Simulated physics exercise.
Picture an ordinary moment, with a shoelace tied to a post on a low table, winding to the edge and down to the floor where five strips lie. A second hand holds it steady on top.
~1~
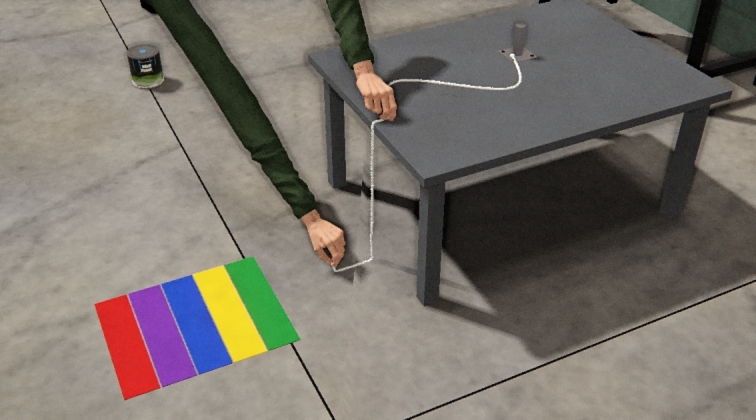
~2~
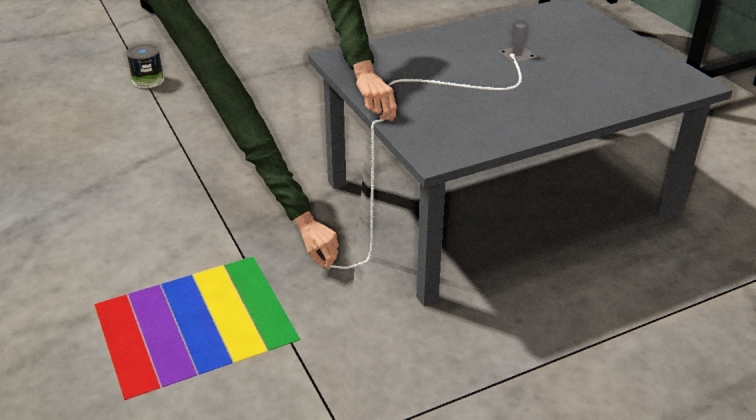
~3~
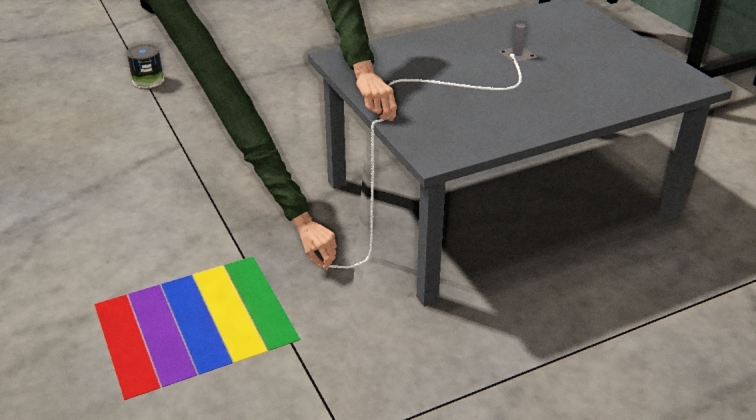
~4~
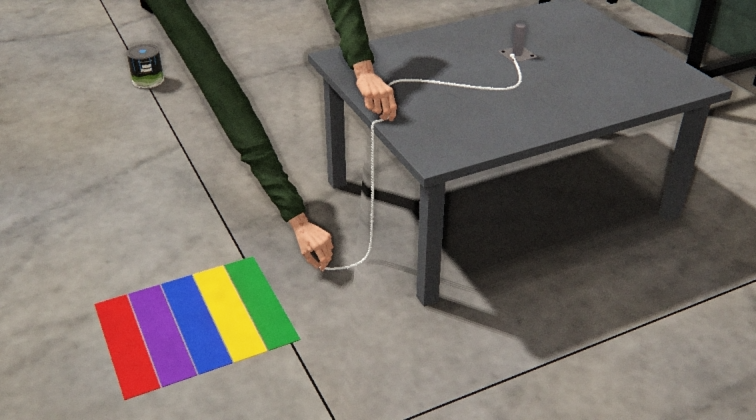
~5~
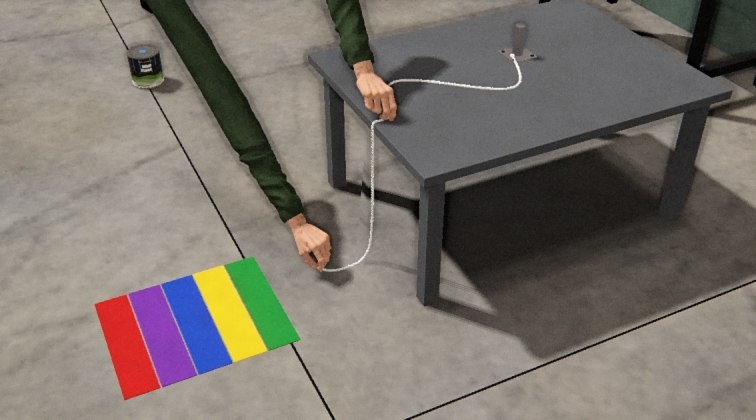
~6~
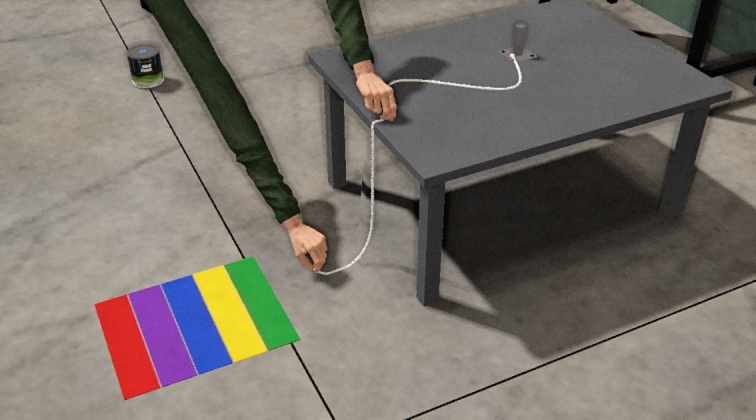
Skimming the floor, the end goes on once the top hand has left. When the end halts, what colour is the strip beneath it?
Red.
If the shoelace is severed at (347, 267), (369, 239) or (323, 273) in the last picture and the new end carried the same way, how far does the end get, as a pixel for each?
Respectively (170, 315), (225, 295) and (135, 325).
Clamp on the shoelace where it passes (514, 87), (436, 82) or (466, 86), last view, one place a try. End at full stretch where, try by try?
Roughly (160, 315), (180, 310) and (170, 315).
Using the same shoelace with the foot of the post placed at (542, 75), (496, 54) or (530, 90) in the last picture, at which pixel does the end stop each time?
In order, near (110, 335), (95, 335) and (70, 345).
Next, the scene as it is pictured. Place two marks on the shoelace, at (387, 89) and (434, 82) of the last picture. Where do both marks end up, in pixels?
Result - first point (352, 127), second point (400, 100).
Soon after, end near (181, 311); over blue.
After that, end near (141, 323); over purple.
At the stop, end near (119, 330); over red. The end stops over the red strip.
